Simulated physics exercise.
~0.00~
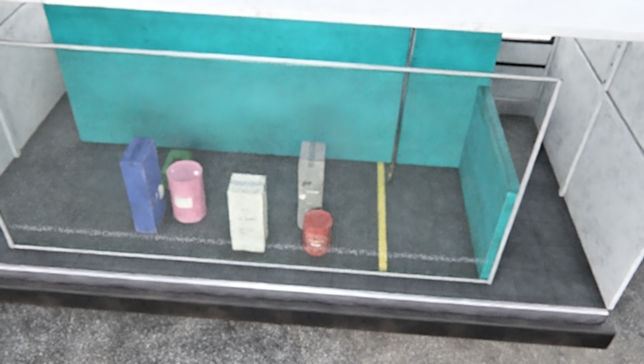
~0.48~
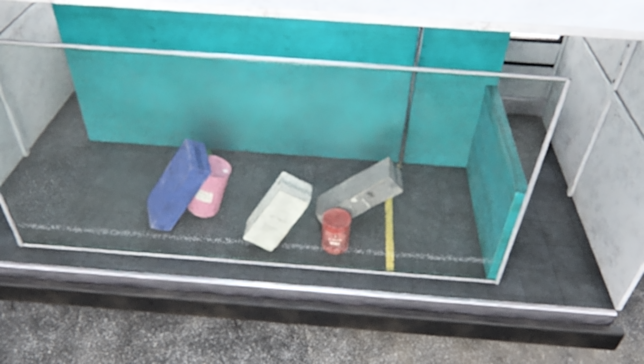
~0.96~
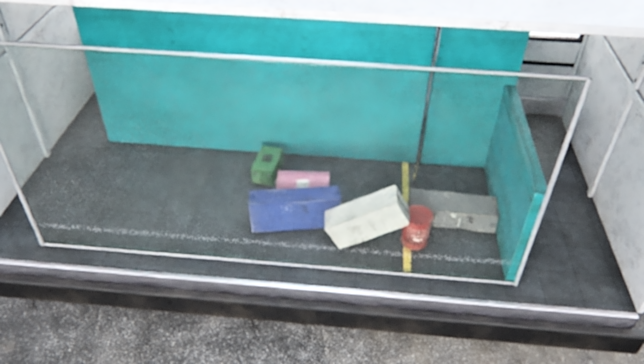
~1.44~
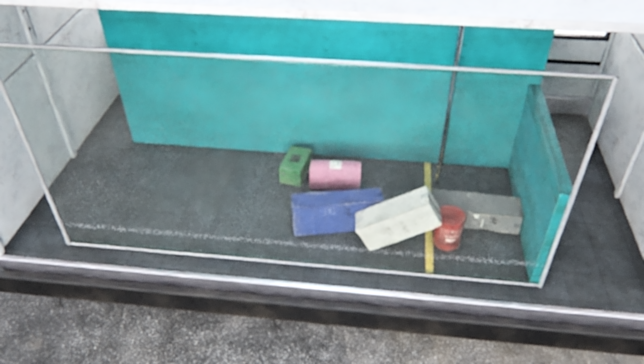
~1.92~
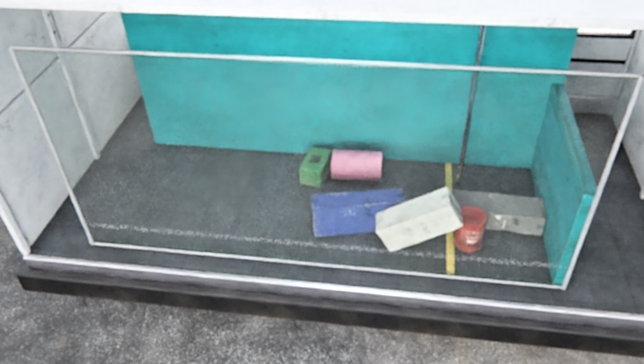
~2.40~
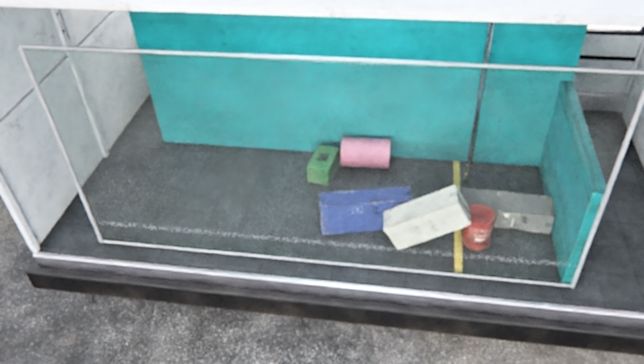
The clip shows boxes, a pink drum, a green toolbox and a red bucket in a clear-fronted bay as they slide right, the tall boxes toppling and the drum tipping over; the red bucket and grey box finish beyond the yellow line, the others short of it.
